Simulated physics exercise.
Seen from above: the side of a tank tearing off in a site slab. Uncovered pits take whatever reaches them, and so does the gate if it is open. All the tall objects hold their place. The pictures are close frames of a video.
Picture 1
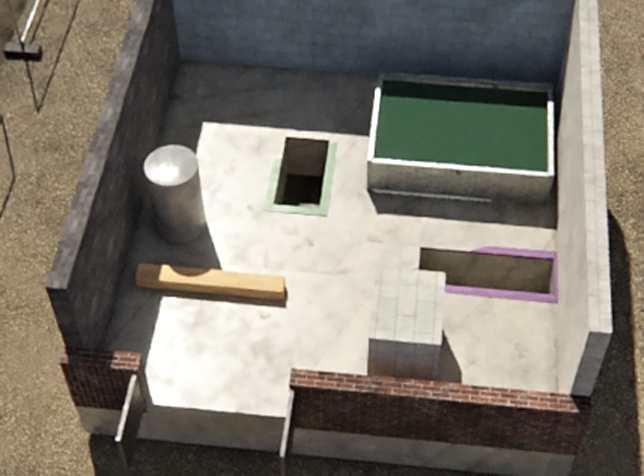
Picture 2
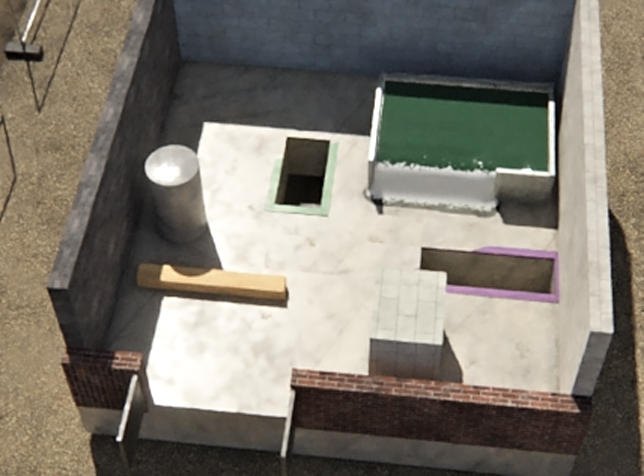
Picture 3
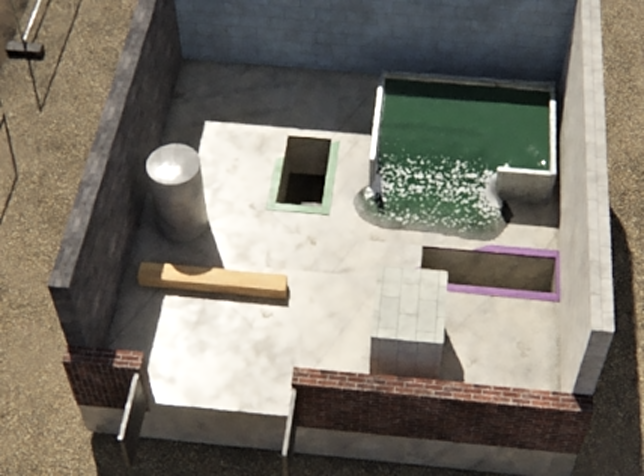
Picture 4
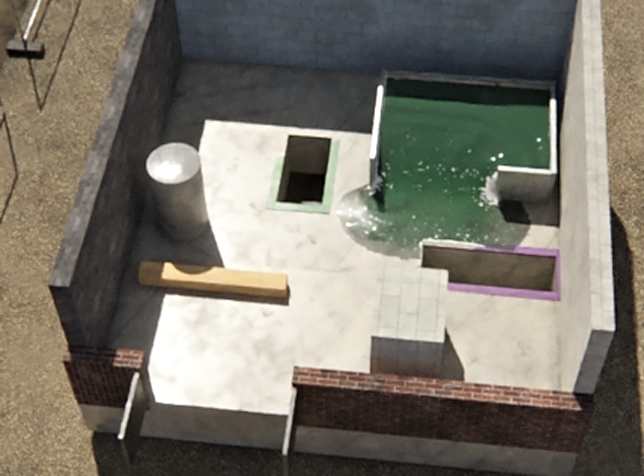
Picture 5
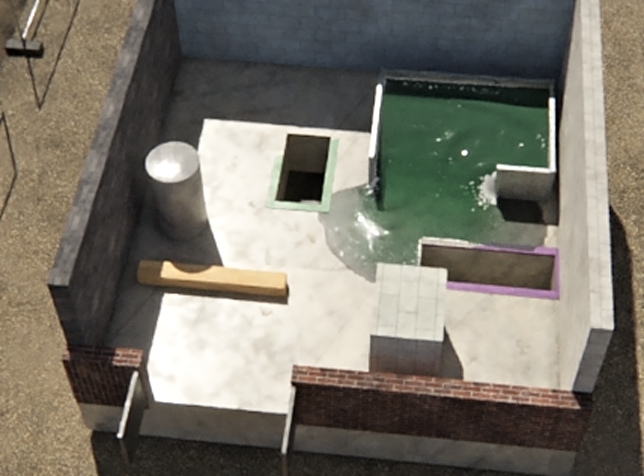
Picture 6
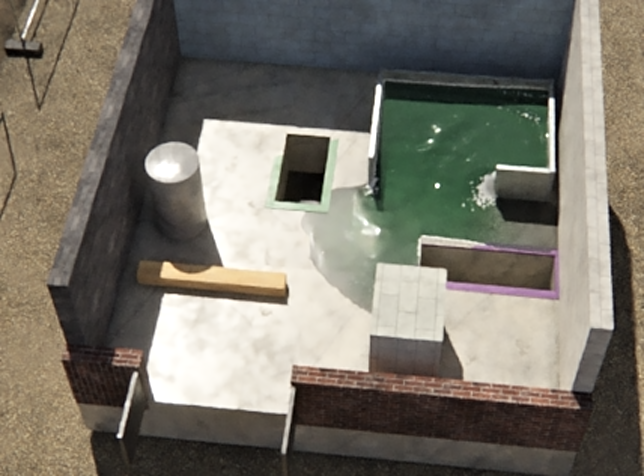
Green water pours through the torn front side of an open tank in a walled site slab, foaming and then spreading forward and left across the pale floor toward the pale block, while the tall objects stay in place.
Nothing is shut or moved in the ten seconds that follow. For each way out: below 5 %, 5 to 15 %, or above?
The gate takes over 15 %; the purple pit takes over 15 %; the green pit takes under 5 %.
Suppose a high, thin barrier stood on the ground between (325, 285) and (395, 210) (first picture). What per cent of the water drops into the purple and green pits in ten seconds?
Roughly, in per cent: Purple 60, green 4.
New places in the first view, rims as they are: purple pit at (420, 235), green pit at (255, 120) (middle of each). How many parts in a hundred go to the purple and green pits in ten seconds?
In per cent: Purple 90, green 0.
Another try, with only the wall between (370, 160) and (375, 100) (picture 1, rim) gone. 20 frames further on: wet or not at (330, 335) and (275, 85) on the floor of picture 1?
One after the other: No water, covered.
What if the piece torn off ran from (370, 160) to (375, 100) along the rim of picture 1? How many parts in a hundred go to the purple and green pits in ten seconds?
Roughly, in per cent: Purple 0, green 65.
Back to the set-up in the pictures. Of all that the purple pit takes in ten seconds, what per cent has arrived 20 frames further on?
Some 65 per cent.
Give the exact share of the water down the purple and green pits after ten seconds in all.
Roughly 52 per cent, then 0 per cent.
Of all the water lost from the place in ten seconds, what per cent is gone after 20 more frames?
Roughly 60 per cent.
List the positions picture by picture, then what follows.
In the first picture, the open tank at (462, 126) is whole and still.
In the second picture, water pours out at (432, 185) and has run to (495, 206).
In the third picture, water pours out at (434, 184) and has run to (504, 215).
In the fourth picture, the front is at (504, 249), out from the gap at (434, 184).
In the fifth picture, the front is at (353, 263), out from the gap at (433, 182).
In the sixth picture, the front is at a hidden place, out from the gap at (432, 183).
A moment on, water covers 25 % of the floor; the gate 0 %, the purple pit 15 %, the green pit 0 %.
Next, water covers 35 % of the floor; the gate 1 %, the purple pit 25 %, the green pit 0 %.
Then, water covers 45 % of the floor; the gate 8 %, the purple pit 35 %, the green pit 0 %.
Later, water covers 50 % of the floor; the gate 16 %, the purple pit 46 %, the green pit 0 %.
In the end, water covers 55 % of the floor; the gate 21 %, the purple pit 53 %, the green pit 1 %.
